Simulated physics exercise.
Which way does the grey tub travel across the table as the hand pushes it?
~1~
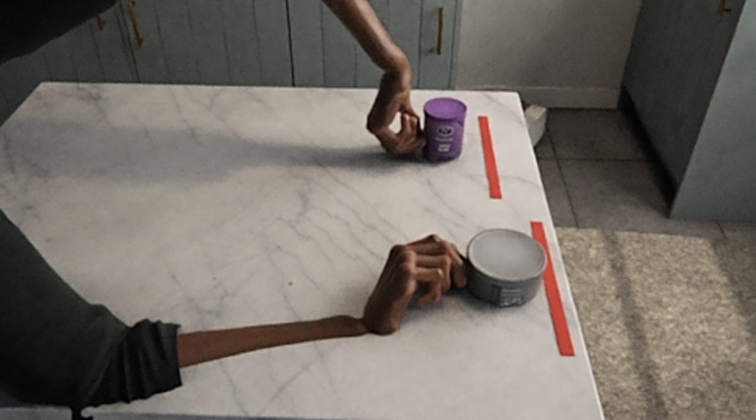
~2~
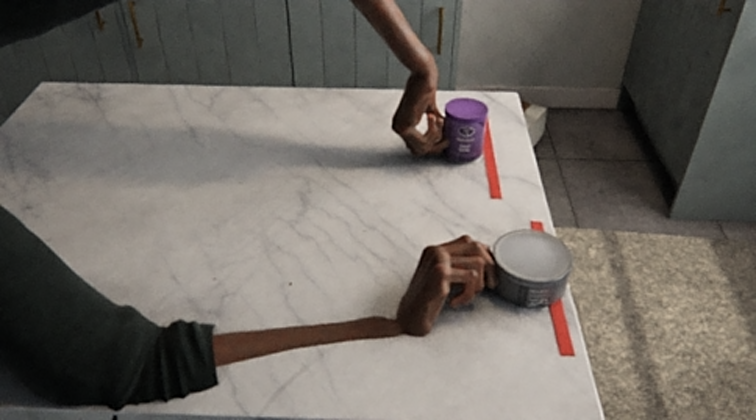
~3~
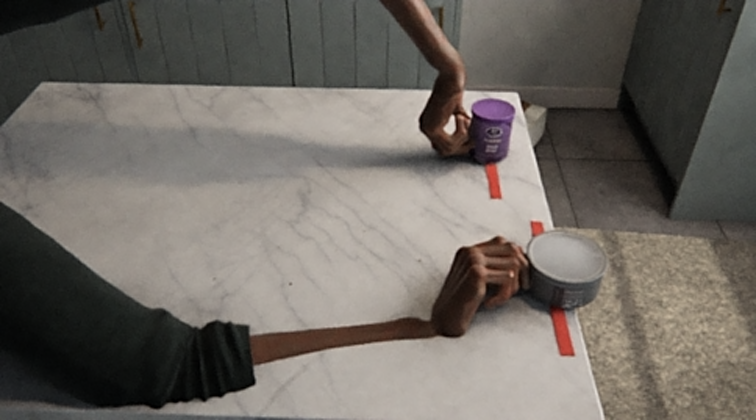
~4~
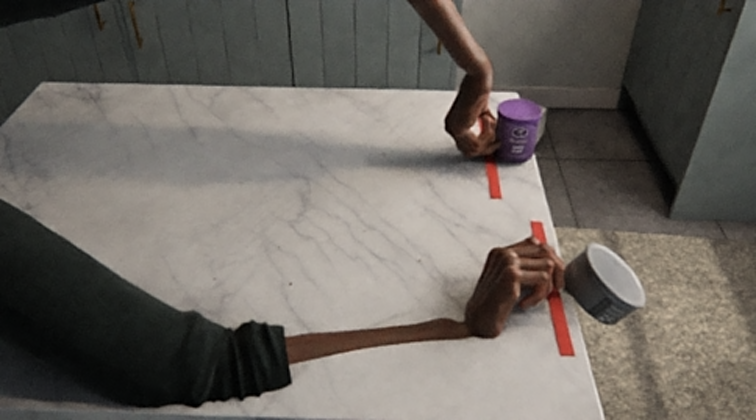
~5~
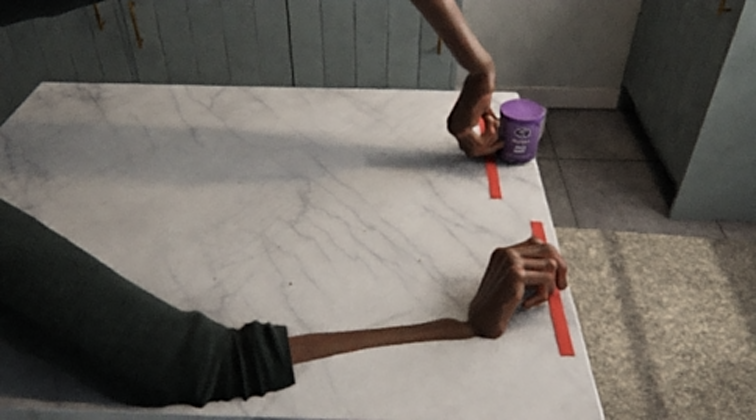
The grey tub moves to the right, toward the table's edge, where it tips and goes over.
